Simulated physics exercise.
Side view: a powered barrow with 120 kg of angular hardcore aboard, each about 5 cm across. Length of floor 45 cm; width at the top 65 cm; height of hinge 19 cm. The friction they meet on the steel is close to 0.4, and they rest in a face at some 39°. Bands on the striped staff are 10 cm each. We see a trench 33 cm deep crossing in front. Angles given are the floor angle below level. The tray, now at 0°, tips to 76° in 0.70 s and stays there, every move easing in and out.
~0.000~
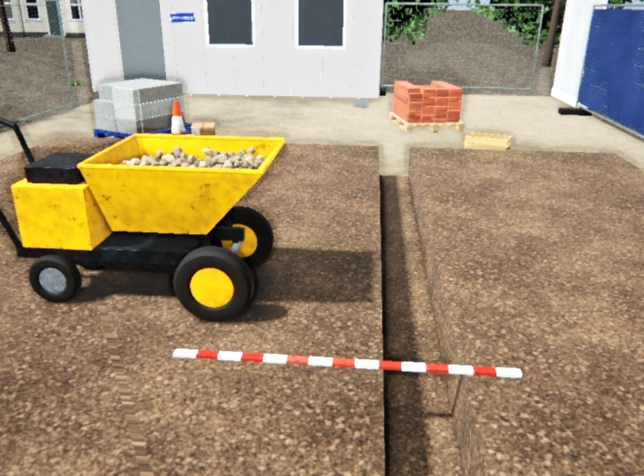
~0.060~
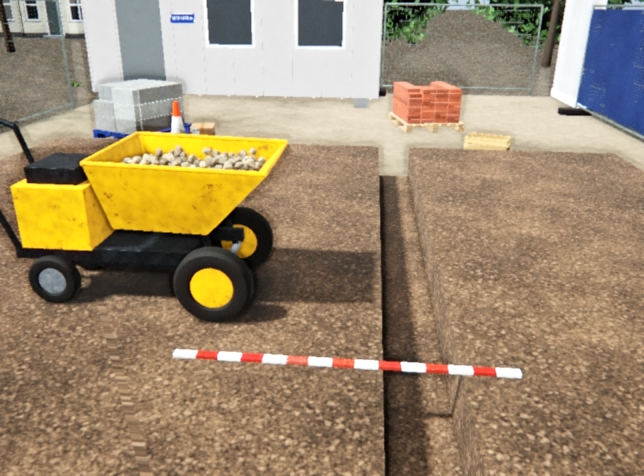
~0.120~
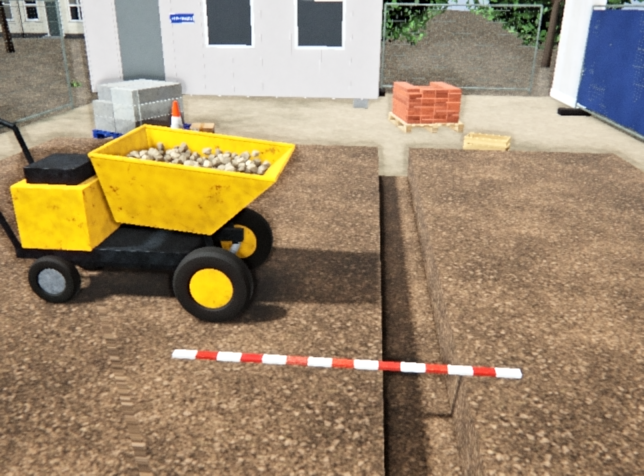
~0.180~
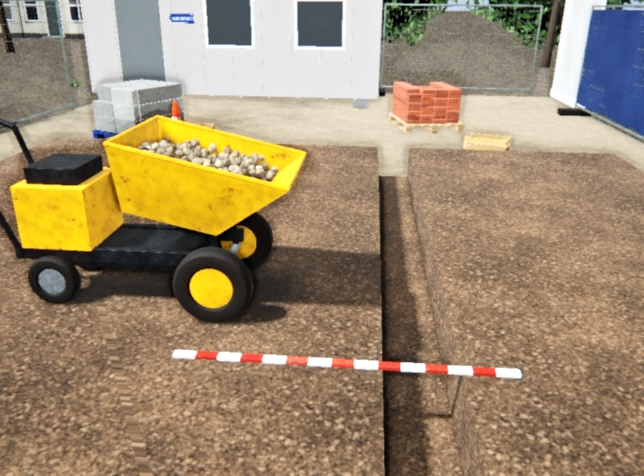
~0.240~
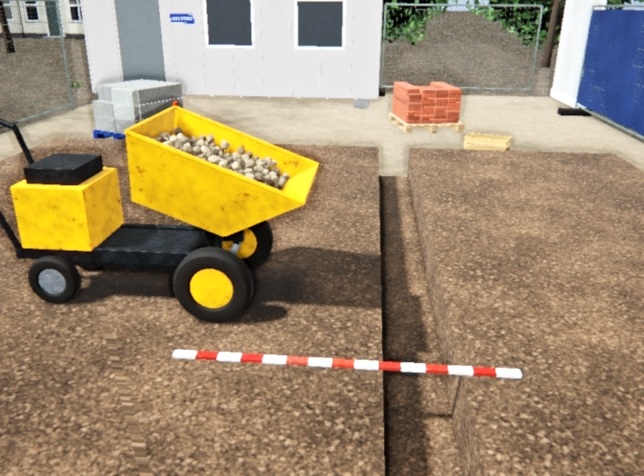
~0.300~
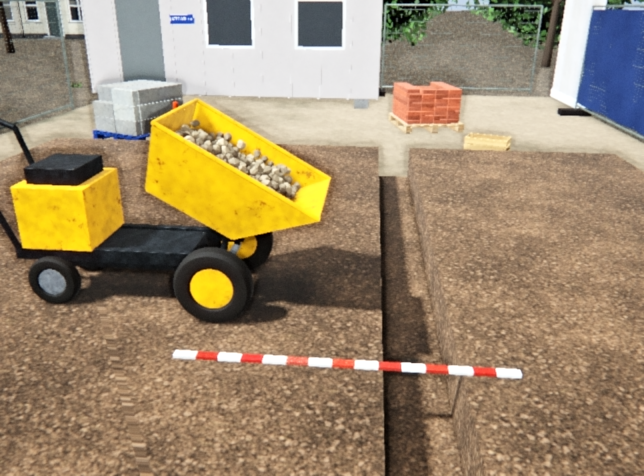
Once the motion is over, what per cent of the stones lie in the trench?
57 %.
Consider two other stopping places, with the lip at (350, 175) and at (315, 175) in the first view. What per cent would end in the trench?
I'd expect some 55 per cent, then some 90.
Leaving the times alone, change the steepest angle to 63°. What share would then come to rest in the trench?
Then close to 50 per cent.
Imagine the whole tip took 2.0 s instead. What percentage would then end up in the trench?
With that timing, about 35 per cent.
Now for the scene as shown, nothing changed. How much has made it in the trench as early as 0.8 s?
Some 15 per cent.
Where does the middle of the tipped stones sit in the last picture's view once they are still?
The resting stones are centred at roughly (409, 341).
After 0.5 s the floor is at 64°; 100 % in the tray; the foremost stones are at (337, 252).
After 0.8 s the floor is at 76°; 70 % in the tray, 14 % short of the trench, 16 % in the trench; the foremost stones are at (427, 340).
After 1.1 s the floor is at 76°; 33 % in the tray, 17 % short of the trench, 49 % in the trench, 1 % past the trench; the foremost stones are at (473, 296).
After 3.1 s the floor is at 76°; 26 % in the tray, 17 % short of the trench, 57 % in the trench, 1 % past the trench; the foremost stones are at (493, 313).
